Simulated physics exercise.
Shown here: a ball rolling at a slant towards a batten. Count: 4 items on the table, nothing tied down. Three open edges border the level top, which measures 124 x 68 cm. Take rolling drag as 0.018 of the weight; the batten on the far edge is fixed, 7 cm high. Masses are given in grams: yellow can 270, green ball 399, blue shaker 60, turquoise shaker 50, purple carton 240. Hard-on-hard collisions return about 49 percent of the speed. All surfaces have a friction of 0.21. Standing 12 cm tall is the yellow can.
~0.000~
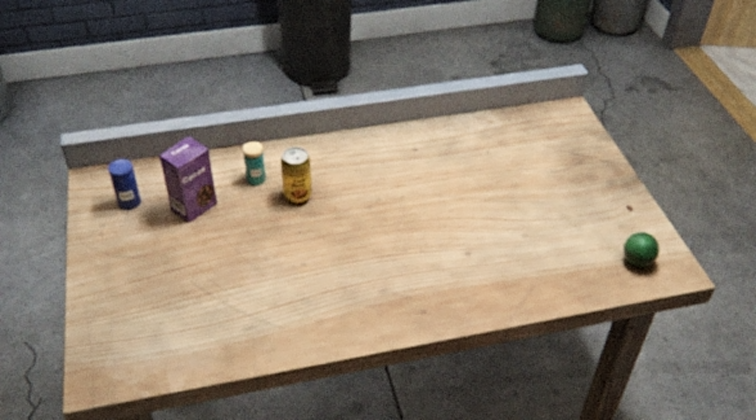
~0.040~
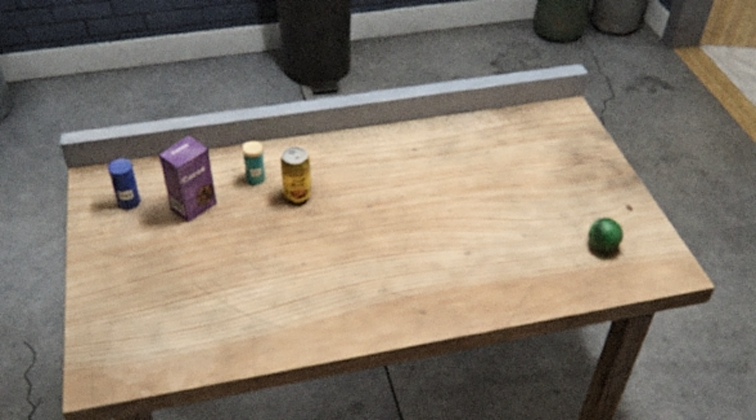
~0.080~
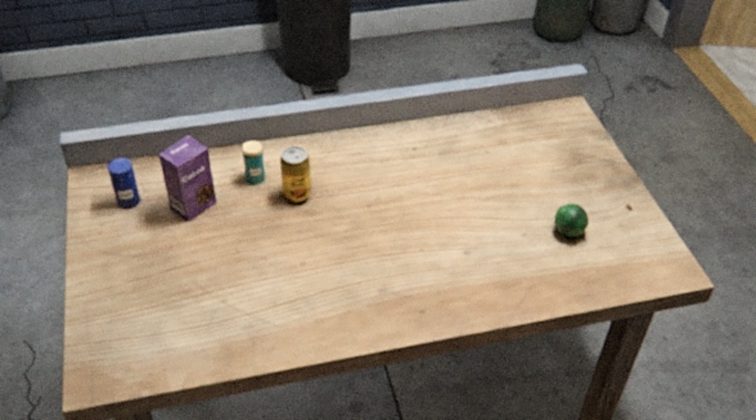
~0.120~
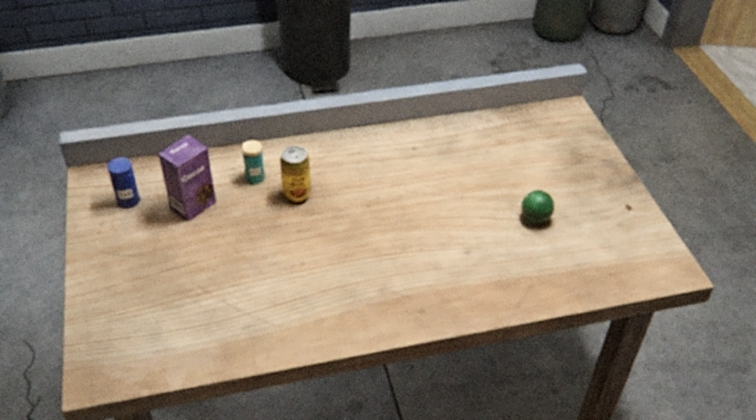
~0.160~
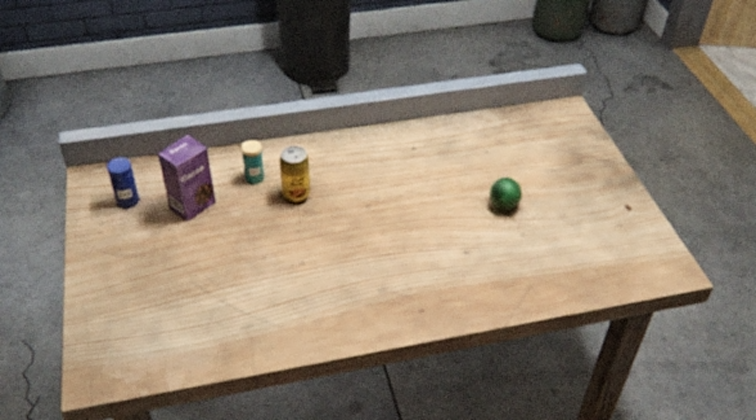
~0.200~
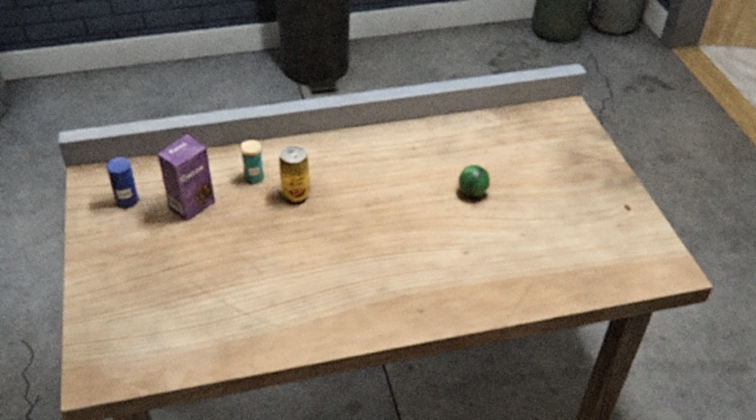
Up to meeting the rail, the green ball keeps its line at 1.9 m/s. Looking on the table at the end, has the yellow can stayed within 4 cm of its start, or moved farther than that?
It has stayed within range.
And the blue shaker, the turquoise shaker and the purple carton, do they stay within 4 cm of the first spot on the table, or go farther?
Note: Blue shaker is left in place. Turquoise shaker departs its position. Purple carton departs its position.
After 0.60 s, green ball near (256, 169); turquoise shaker 13° off upright.
After 0.90 s, green ball near (166, 197); turquoise shaker on its side; purple carton moved 14 cm.
After 1.70 s, green ball near (43, 327); turquoise shaker on its side; purple carton moved 22 cm.
In the end (2.0 s), toppled on the table, turquoise shaker; not toppled but over 4 cm from the start, purple carton; the other 2 under 4 cm from the start. At the end, from the last picture's camera, yellow can near (295, 175).
